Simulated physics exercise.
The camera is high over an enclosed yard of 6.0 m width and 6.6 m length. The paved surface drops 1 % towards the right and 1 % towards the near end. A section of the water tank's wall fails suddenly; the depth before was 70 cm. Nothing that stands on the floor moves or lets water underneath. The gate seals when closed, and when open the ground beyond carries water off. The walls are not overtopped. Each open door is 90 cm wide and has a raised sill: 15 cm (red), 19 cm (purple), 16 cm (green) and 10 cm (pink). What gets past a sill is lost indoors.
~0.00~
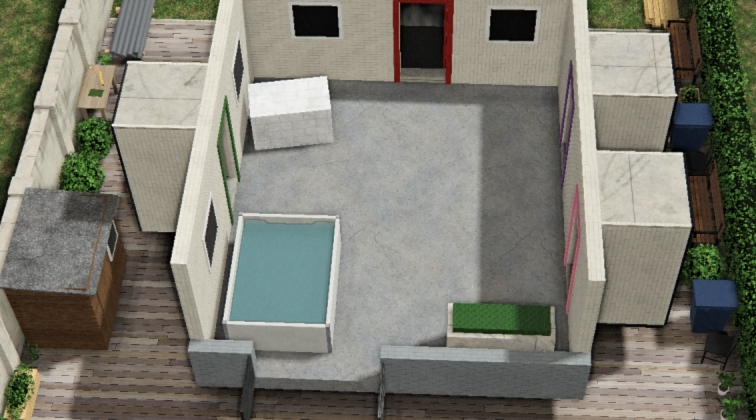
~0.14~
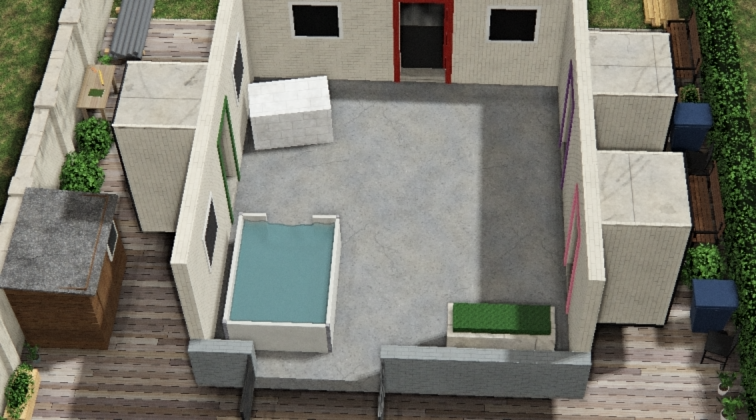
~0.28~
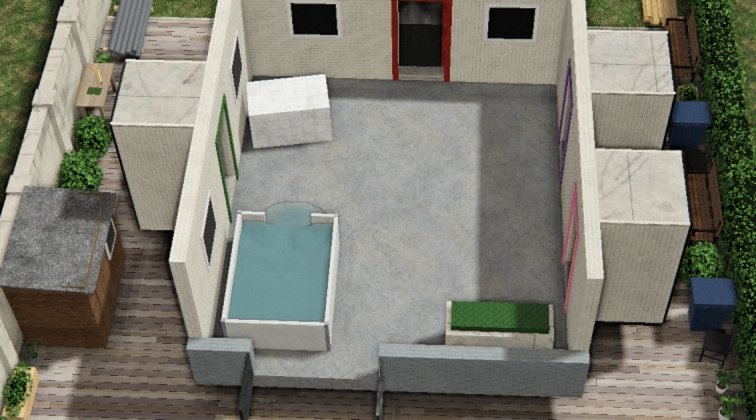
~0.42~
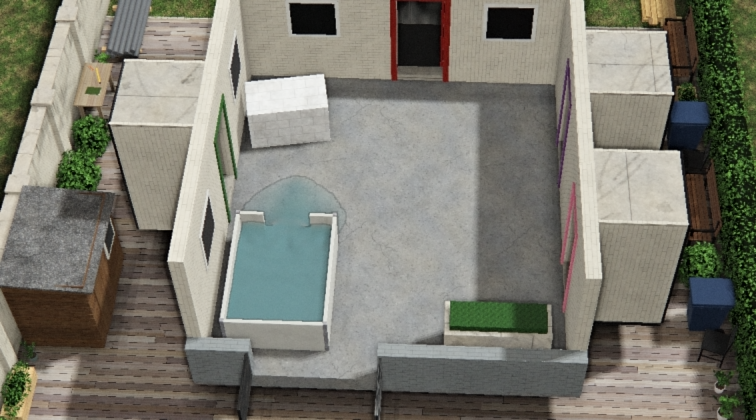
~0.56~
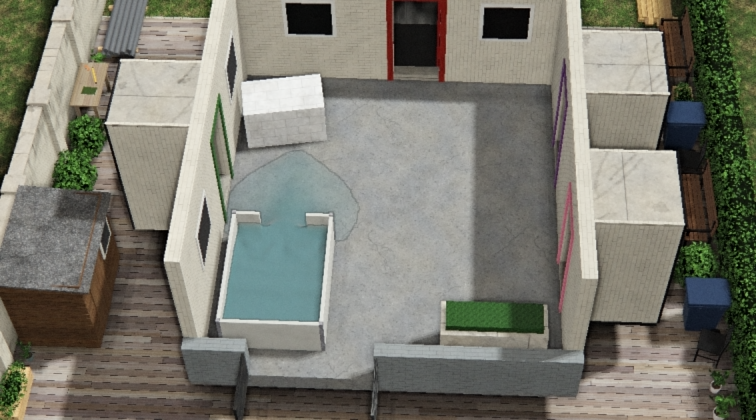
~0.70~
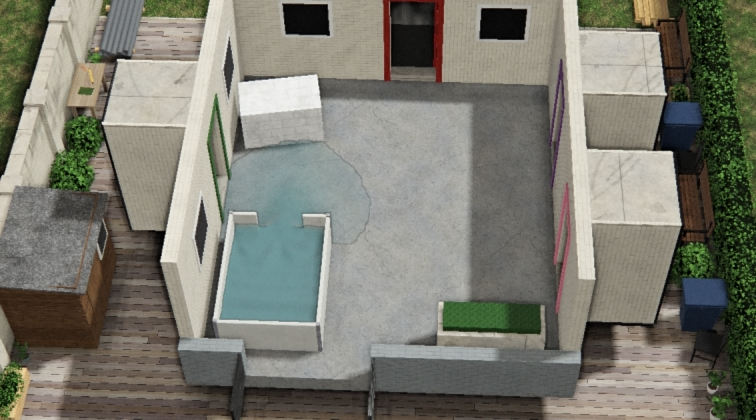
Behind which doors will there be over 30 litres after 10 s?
Within that time: At the red door it does not reach the limit; at the purple door it stays under the limit; at the green door it stays under the limit; at the pink door it stays under the limit.
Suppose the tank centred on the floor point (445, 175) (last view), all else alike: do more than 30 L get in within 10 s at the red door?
Then: Red over.
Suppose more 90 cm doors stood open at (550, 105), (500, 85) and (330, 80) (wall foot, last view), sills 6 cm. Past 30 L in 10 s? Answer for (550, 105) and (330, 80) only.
In turn: Over, below.
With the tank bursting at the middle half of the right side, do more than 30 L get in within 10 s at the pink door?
Against that limit: Pink past it.
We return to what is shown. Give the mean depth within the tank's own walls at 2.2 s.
Roughly 42 cm on average.
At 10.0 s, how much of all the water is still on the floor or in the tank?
Some 96 per cent remains.
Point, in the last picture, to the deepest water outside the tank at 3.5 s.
Near (544, 96).
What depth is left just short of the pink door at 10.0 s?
Roughly 9.5 cm deep.
After 1.4 s water covers 25 % of the floor and is deepest (37 cm) near (281, 234); red door not reached, purple door not reached, green door 16 cm at the sill, 0 L in, pink door not reached.
After 2.2 s water covers 35 % of the floor and is deepest (34 cm) near (235, 141); red door 15 cm at the sill, 0 L in, purple door not reached, green door 13 cm at the sill, 1 L in, pink door not reached.
After 3.5 s water covers 45 % of the floor and is deepest (28 cm) near (544, 96); red door 12 cm at the sill, 0 L in, purple door not reached, green door 15 cm at the sill, 6 L in, pink door not reached.
After 6.0 s water covers 70 % of the floor and is deepest (18 cm) near (545, 123); red door 7 cm at the sill, 0 L in, purple door 14 cm at the sill, 0 L in, green door 6 cm at the sill, 7 L in, pink door 5 cm at the sill, 0 L in.
After 10.0 s water covers 90 % of the floor and is deepest (18 cm) near (555, 366); red door 4 cm at the sill, 0 L in, purple door 11 cm at the sill, 0 L in, green door 5 cm at the sill, 7 L in, pink door 10 cm at the sill, 0 L in.
